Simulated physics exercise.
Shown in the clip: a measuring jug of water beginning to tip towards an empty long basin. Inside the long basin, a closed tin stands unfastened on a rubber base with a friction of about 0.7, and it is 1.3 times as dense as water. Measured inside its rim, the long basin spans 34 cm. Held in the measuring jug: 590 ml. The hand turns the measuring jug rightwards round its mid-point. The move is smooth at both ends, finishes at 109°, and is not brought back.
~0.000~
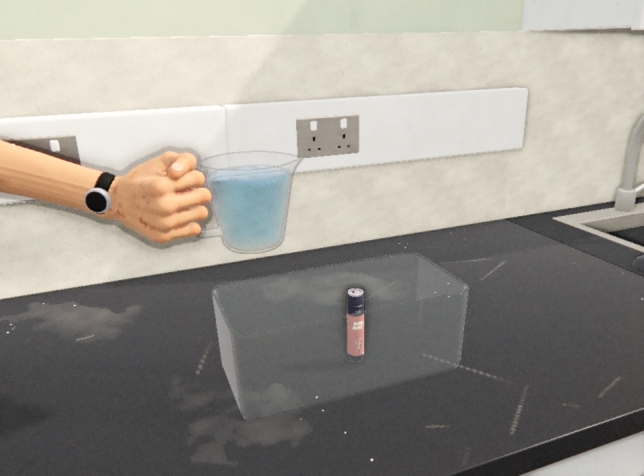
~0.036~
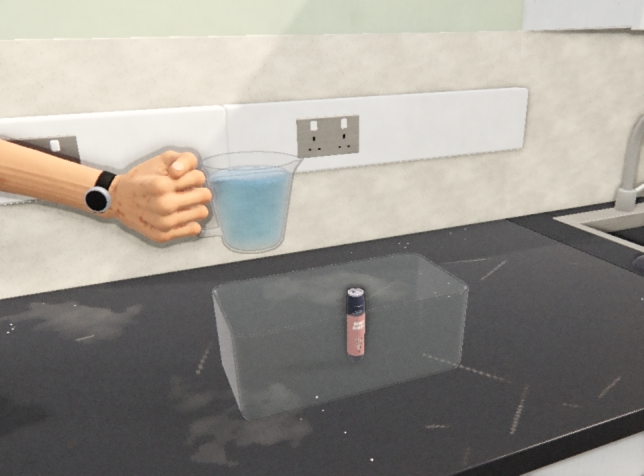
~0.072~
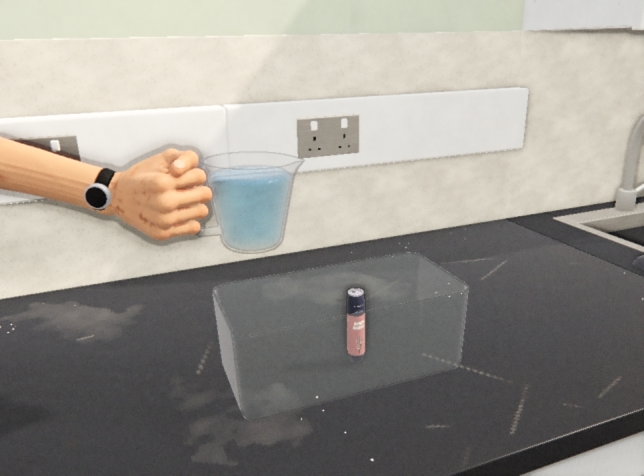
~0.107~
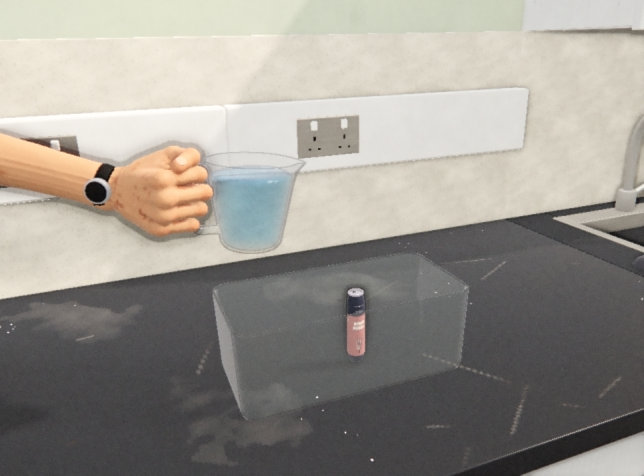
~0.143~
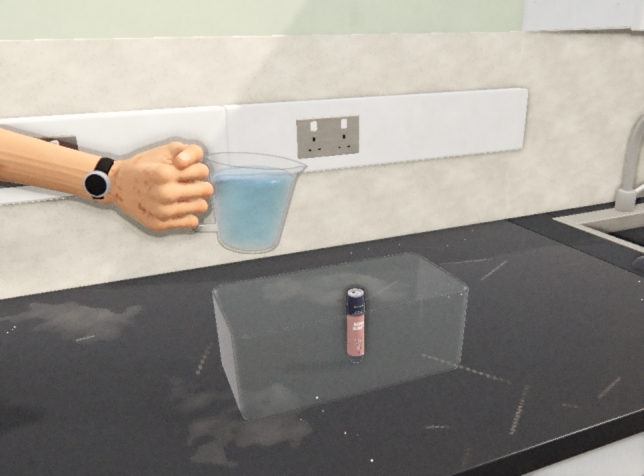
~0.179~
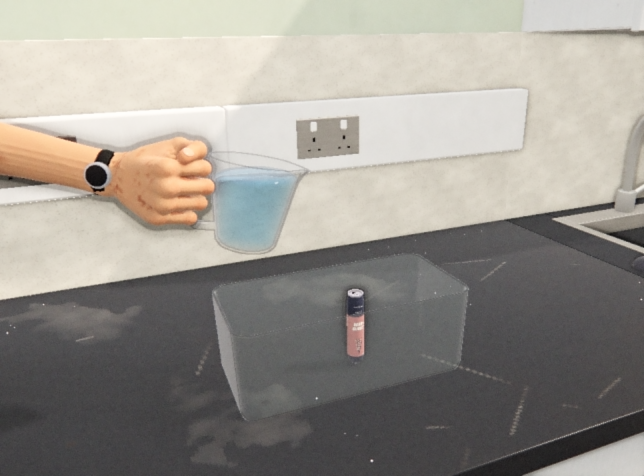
A hand wearing a dark watch held a clear jug of blue water above a see-through basin with a small tin inside, then smoothly tilted the jug slightly to the right.
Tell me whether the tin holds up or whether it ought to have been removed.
It comes down.
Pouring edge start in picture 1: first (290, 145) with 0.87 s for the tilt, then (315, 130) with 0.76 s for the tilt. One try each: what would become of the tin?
First it tips over; then it tips over.
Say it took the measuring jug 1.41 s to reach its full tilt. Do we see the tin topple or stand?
In that case the tin overturns.
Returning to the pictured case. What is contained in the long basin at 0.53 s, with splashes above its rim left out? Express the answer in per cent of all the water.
Roughly 8 percent of it.
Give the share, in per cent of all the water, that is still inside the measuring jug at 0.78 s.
Roughly 10 percent remains.
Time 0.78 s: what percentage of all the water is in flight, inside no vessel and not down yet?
Near 14 percent.
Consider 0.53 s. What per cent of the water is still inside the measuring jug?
Roughly 66 %.
After 0.53 s the tilt is 76° and 65 per cent is still to pour; the tin stands where it began.
After 0.78 s the tilt is 108° and 10 per cent is still to pour; the tin leans 5°.
After 1.05 s the tilt is 109° and 0 per cent is still to pour; the tin lies on its side.
After 1.34 s the tilt is 109° and 0 per cent is still to pour; the tin lies on its side.
In the end the tin lies on its side.
